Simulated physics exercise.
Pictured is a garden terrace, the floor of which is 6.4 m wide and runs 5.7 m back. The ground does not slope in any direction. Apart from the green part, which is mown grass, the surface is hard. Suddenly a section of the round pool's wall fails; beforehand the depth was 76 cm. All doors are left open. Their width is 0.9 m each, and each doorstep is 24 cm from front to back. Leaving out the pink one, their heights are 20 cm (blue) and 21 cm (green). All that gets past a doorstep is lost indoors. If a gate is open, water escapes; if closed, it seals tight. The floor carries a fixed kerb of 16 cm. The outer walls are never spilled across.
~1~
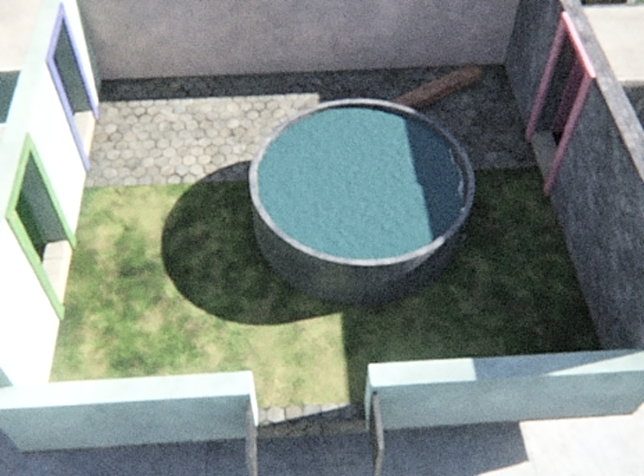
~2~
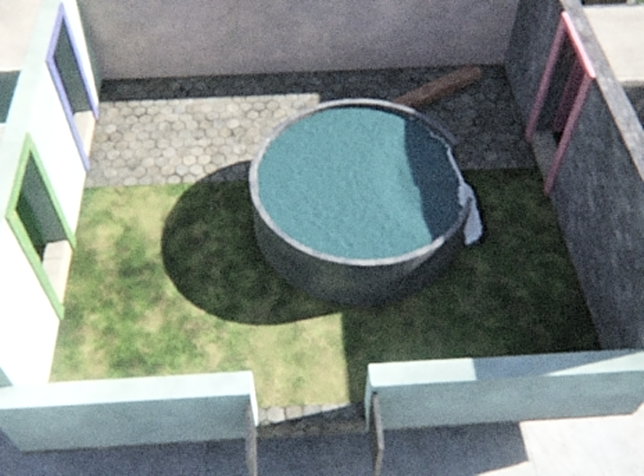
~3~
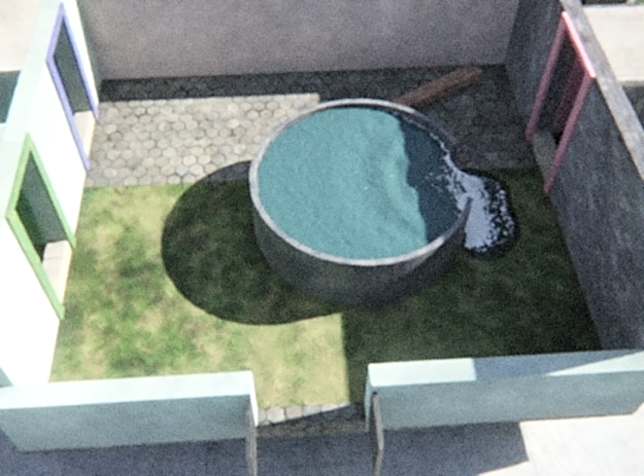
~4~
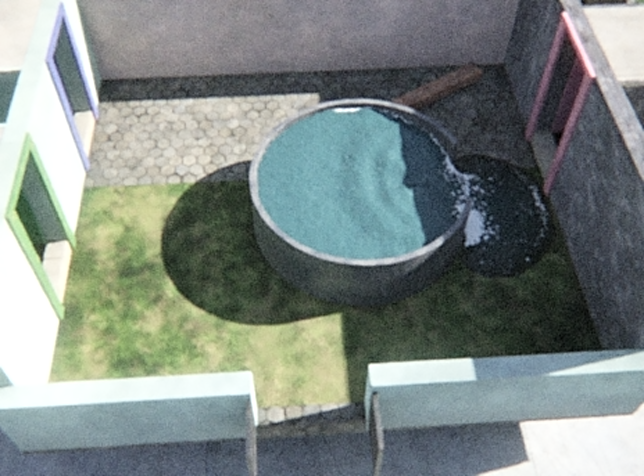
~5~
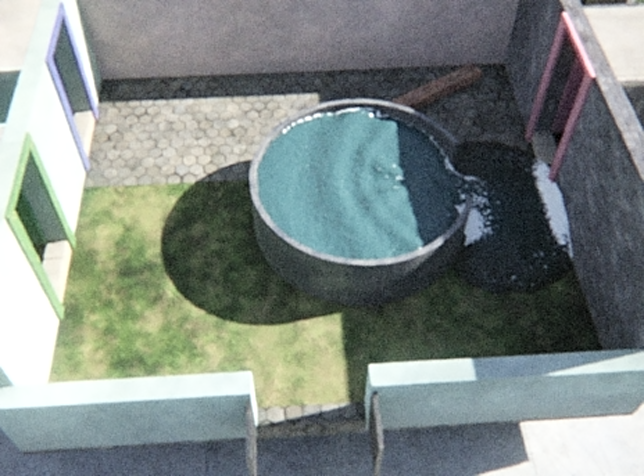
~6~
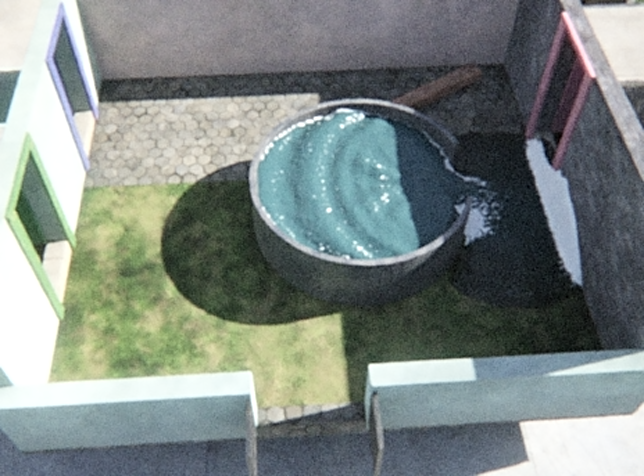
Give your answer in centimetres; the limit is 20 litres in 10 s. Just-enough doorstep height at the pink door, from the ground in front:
34 cm, roughly.
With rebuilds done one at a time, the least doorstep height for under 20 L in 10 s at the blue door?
For the blue door, about 7.5 cm.
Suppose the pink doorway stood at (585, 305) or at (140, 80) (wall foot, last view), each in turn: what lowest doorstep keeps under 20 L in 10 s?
About 16 cm, then about 10.0 cm.
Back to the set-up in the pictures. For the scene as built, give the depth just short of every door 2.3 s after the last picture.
In cm: Blue 0, pink 28, green 0.
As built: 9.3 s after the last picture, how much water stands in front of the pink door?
The depth there is around 14.0 cm.
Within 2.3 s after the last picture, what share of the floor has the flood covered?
Some 40 per cent is wet.
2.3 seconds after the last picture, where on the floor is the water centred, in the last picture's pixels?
Look at about (414, 217) in the last view.
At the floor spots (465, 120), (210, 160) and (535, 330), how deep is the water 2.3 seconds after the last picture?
I'd read roughly 8, 0 and 14 cm there.
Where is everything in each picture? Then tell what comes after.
Still water, 76 cm deep, in the round pool at (362, 179); the pink door at (557, 111) is dry, in the first picture.
The gap is at (460, 197), the front 0.3 m out at a hidden place; the back of the round pool holds 76 cm, in the second picture.
The front is at (501, 186), 0.7 m from the gap at (460, 201); 0.9 m2 of floor is wet, 76 cm left at the back, in the third picture.
Water pours out at (459, 201) and has run 1.2 m, to (536, 188); about 9 cm deep outside, 76 cm at the back, in the fourth picture.
The gap is at (459, 201), the front 1.5 m out at (555, 170); the back of the round pool holds 76 cm, in the fifth picture.
Water pours out at (460, 200) and has run 1.6 m, to (528, 139); about 7 cm deep outside, 74 cm at the back; water is at the pink door at (557, 111), in the sixth picture.
Then, 0.7 s after the last picture water covers 20 % of the floor, deepest (50 cm) near (550, 214); 36 cm at the pink door, 26 litres in over its 22 cm doorstep.
Then, 2.3 s after the last picture water covers 40 % of the floor, deepest (35 cm) near (550, 214); 28 cm at the pink door, 111 litres in over its 22 cm doorstep.
Then, 9.3 s after the last picture water covers 95 % of the floor, deepest (18 cm) near (471, 84); 14 cm at the pink door, 135 litres in over its 22 cm doorstep.
At the pink door as built, the water peaked near 36 cm, 0.7 s after the last picture.
With a doorstep of 31 cm, 37 litres would have come in within the 10 s; with 42 cm, 2 litres. So under 20 litres takes about 34 cm.
